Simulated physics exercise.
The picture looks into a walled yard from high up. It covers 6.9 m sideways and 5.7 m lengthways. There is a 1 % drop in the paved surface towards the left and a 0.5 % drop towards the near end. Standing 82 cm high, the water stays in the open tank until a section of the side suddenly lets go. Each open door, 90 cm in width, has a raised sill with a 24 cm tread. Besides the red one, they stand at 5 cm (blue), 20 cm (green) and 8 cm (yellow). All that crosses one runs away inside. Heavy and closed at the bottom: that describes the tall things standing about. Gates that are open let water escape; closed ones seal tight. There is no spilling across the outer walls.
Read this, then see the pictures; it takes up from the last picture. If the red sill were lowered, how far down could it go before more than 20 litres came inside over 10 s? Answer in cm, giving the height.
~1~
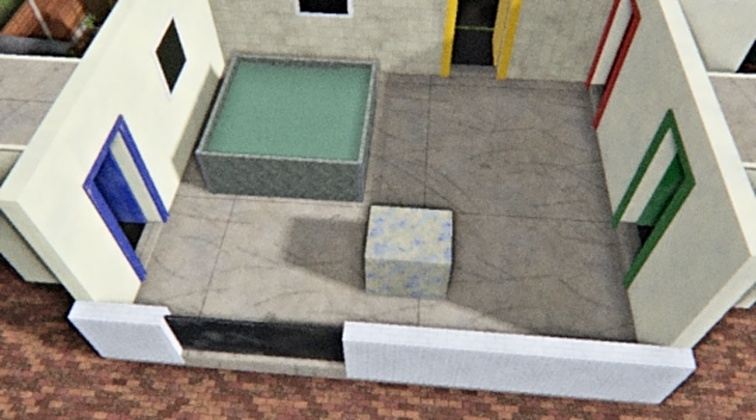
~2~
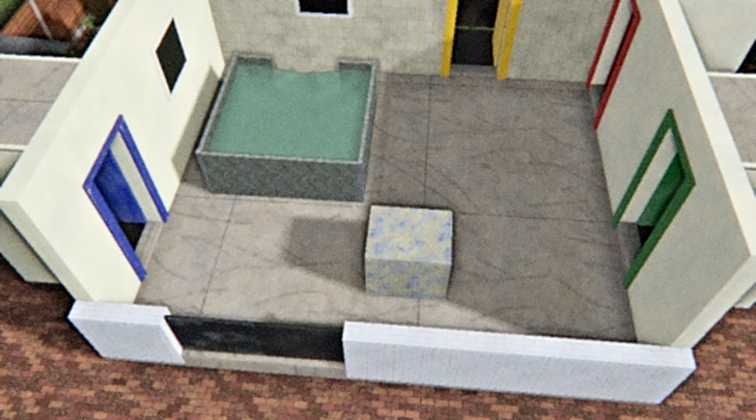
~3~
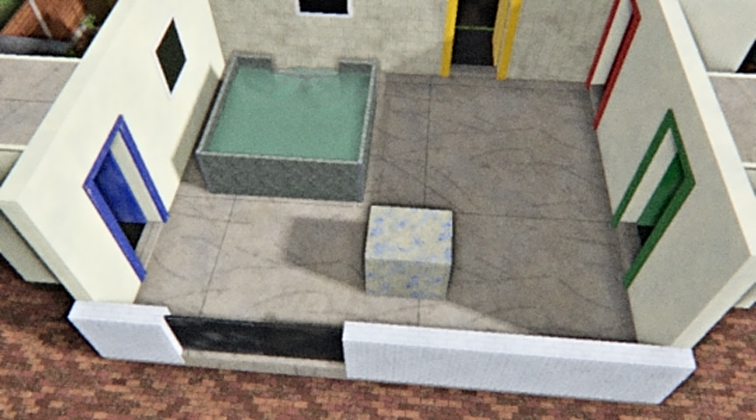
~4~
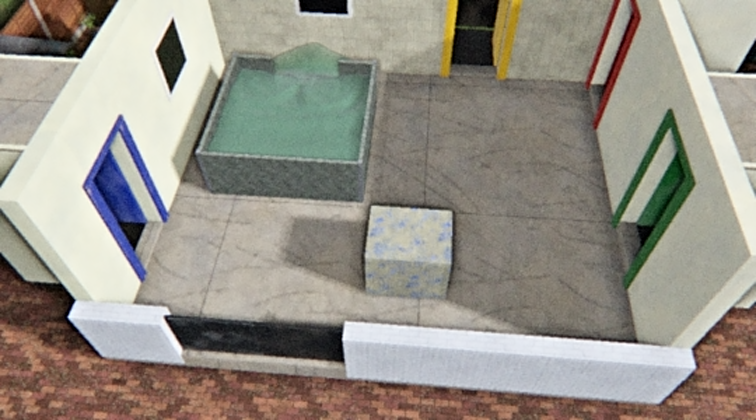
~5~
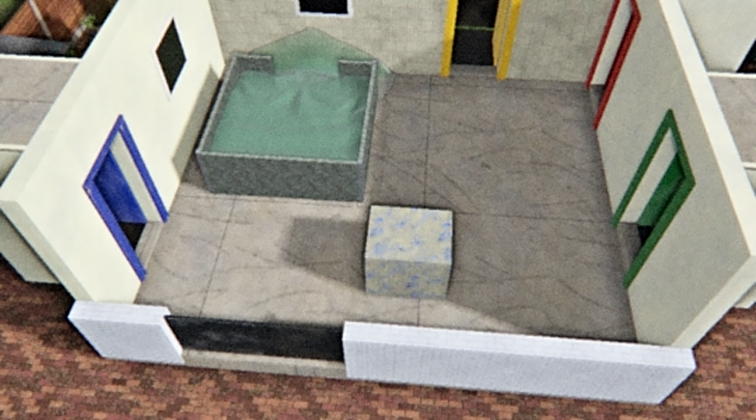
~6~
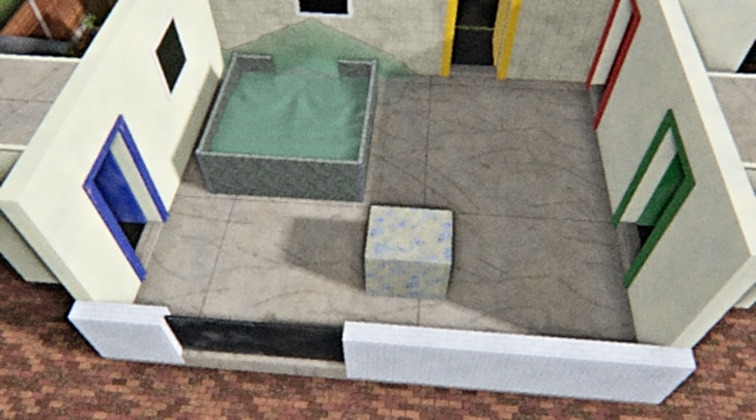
Down to about 22 cm.
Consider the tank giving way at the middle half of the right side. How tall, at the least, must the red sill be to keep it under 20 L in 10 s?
Estimate: Near 30 cm.
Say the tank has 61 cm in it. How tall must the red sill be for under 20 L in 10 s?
14.5 cm.
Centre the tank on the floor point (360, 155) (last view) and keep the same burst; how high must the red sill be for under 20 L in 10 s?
At least roughly 26 cm high.
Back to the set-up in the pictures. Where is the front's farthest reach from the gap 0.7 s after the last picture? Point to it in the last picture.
Lab note: Front tip approx. (536, 83).
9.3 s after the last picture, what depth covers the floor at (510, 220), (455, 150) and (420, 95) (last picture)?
Some 11, 7 and 10 cm.
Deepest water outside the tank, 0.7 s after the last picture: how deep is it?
66 cm.
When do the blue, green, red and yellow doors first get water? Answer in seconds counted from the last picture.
Blue 1.1 s, green 2.0 s, red 1.1 s, yellow 0.3 s.
Then, 0.7 s after the last picture water covers 20 % of the floor, deepest (66 cm) near (317, 73); it has not reached the red door.
Then, 2.3 s after the last picture water covers 60 % of the floor, deepest (42 cm) near (222, 75); 27 cm at the red door, 39 litres in over its 15 cm sill.
Then, 9.3 s after the last picture water covers 100 % of the floor, deepest (20 cm) near (122, 333); 8 cm at the red door, 83 litres in over its 15 cm sill.
At the red door as built, the water peaked near 28 cm, 1.7 s after the last picture.
With a sill of 18 cm, 47 litres would have come in within the 10 s; with 24 cm, 9 litres. So under 20 litres takes about 22 cm.
